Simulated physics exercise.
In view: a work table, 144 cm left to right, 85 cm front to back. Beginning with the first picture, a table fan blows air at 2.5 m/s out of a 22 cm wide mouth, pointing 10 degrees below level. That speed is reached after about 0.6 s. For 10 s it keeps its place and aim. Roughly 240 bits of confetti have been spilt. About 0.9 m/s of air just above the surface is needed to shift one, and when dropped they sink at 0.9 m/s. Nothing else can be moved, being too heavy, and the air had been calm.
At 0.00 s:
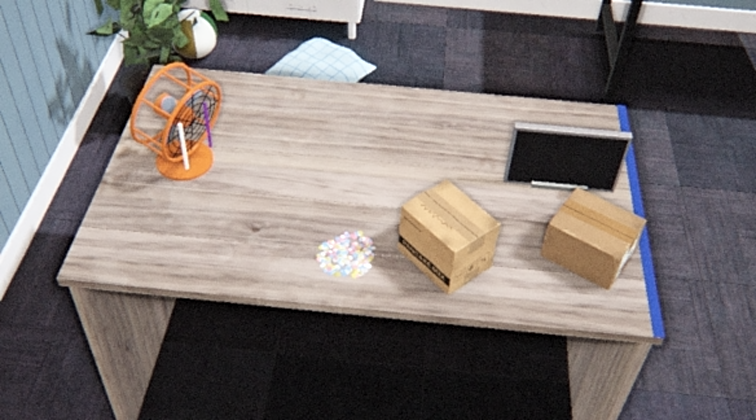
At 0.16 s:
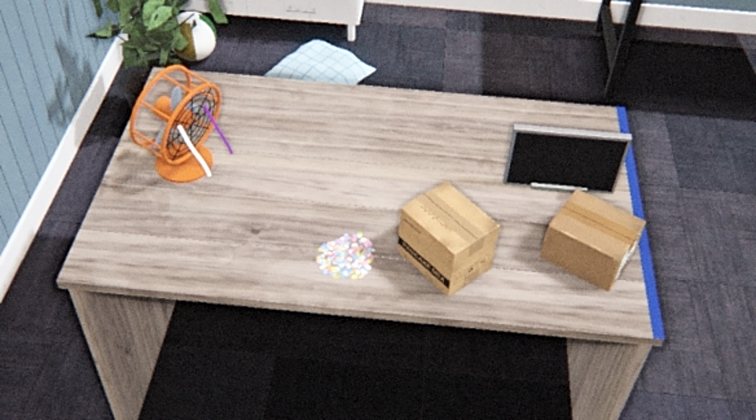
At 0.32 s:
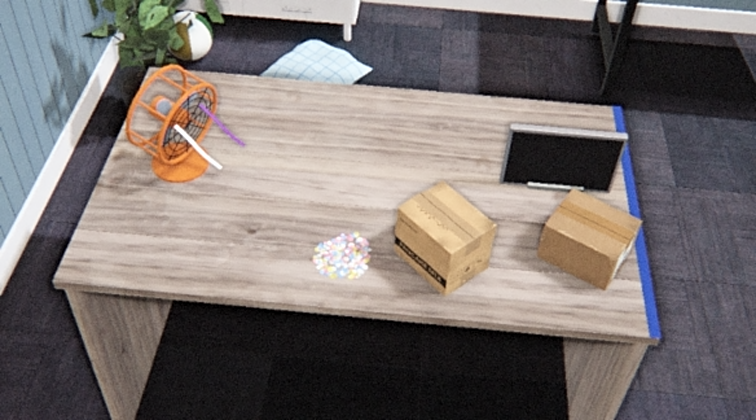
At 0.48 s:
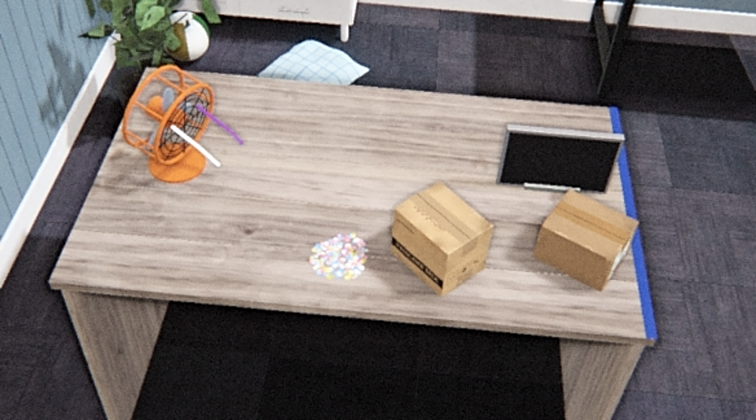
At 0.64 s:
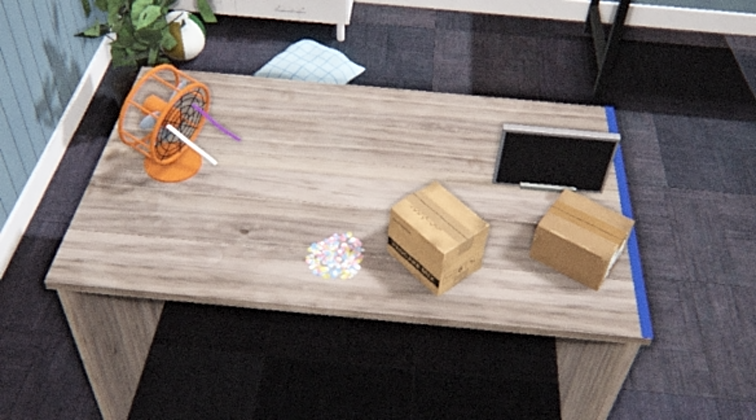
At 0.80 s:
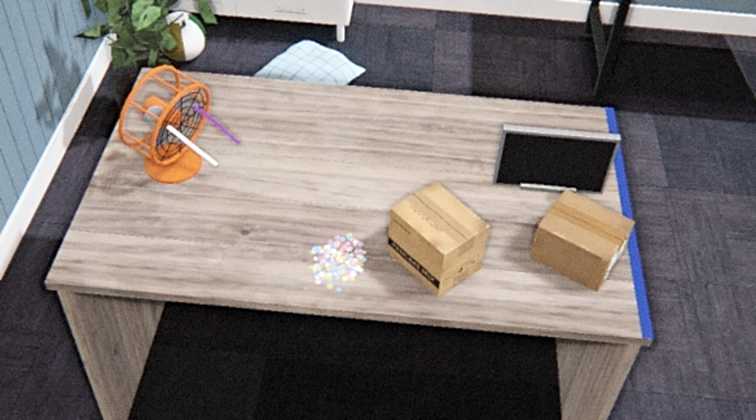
In the video, an orange table fan with white and purple streamers blows across a wooden work table holding two boxes and a dark screen; the streamers lift outward, and later some of the pastel confetti starts to shift.
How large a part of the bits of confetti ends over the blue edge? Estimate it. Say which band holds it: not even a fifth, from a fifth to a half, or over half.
The share left there is shy of one fifth.
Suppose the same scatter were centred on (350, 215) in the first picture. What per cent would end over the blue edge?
Share at the end: Near 40 %.
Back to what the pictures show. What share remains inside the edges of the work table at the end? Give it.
I'd say close to 0 percent.
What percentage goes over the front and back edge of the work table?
100 % front, 0 % back.
After 2.0 s, 0 % are on the move or not yet settled, 0 % are over the blue edge.
After 3.2 s, 0 % are on the move or not yet settled, 0 % are over the blue edge.
After 5.5 s, 0 % are on the move or not yet settled, 0 % are over the blue edge.
After 10.0 s, at the end, 0 % are over the blue edge.
